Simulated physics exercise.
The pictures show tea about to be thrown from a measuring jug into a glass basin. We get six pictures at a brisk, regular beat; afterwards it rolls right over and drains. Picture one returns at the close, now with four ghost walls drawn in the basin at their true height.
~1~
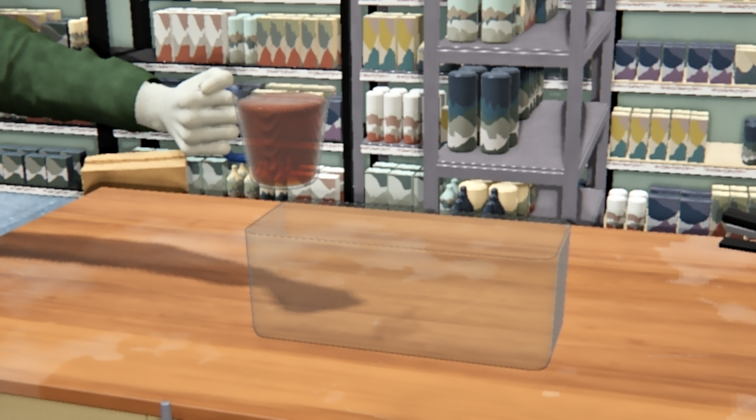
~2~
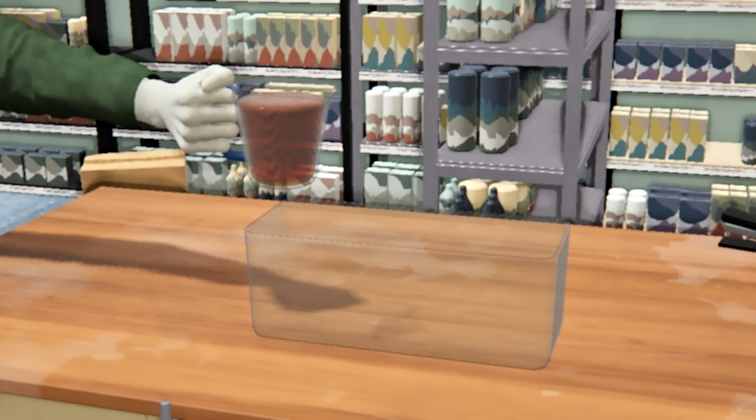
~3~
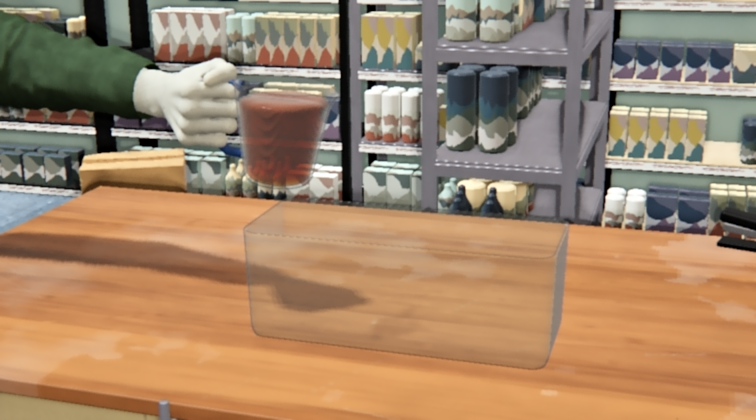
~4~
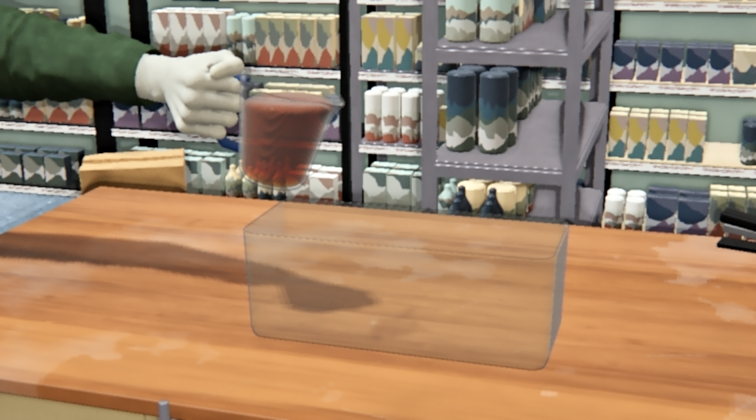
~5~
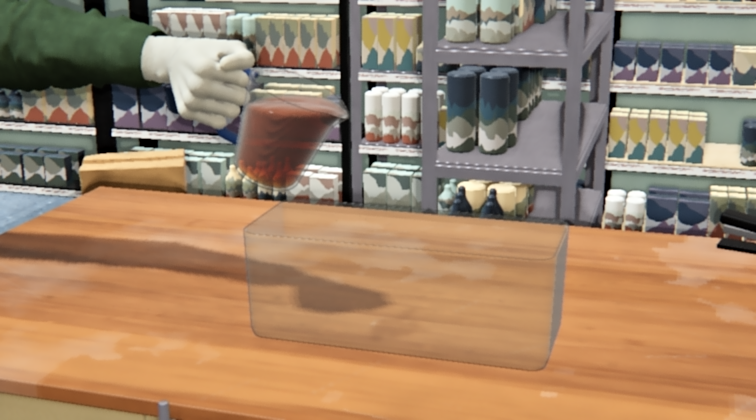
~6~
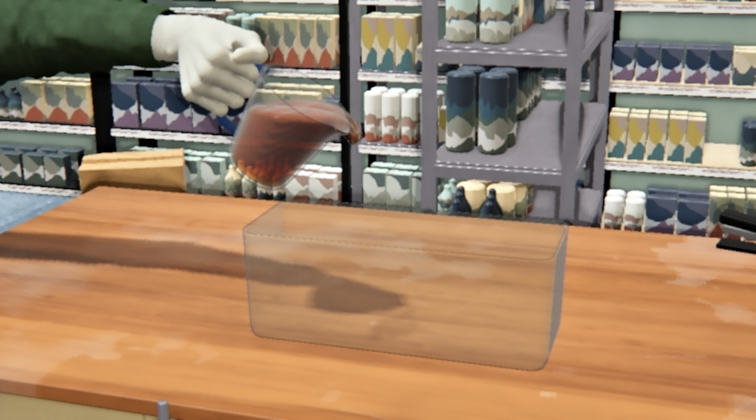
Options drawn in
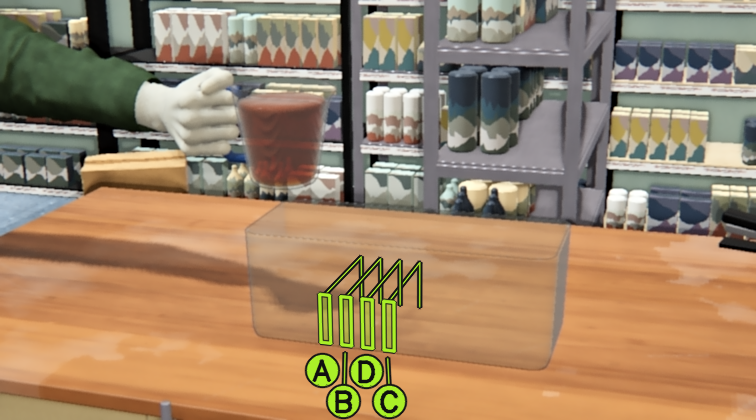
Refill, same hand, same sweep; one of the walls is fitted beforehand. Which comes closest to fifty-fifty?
D is best.
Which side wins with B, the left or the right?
The right side.
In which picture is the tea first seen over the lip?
In picture 6.
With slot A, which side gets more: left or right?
More ends on the right.
In lime, A at (324, 350); B at (345, 352); C at (387, 358); D at (366, 355).
Choosing A, about 5 % ends left of the wall and 95 % right of it.
Choosing B, about 20 % ends left of the wall and 80 % right of it.
Choosing C, about 83 % ends left of the wall and 17 % right of it.
Choosing D, about 50 % ends left of the wall and 49 % right of it.
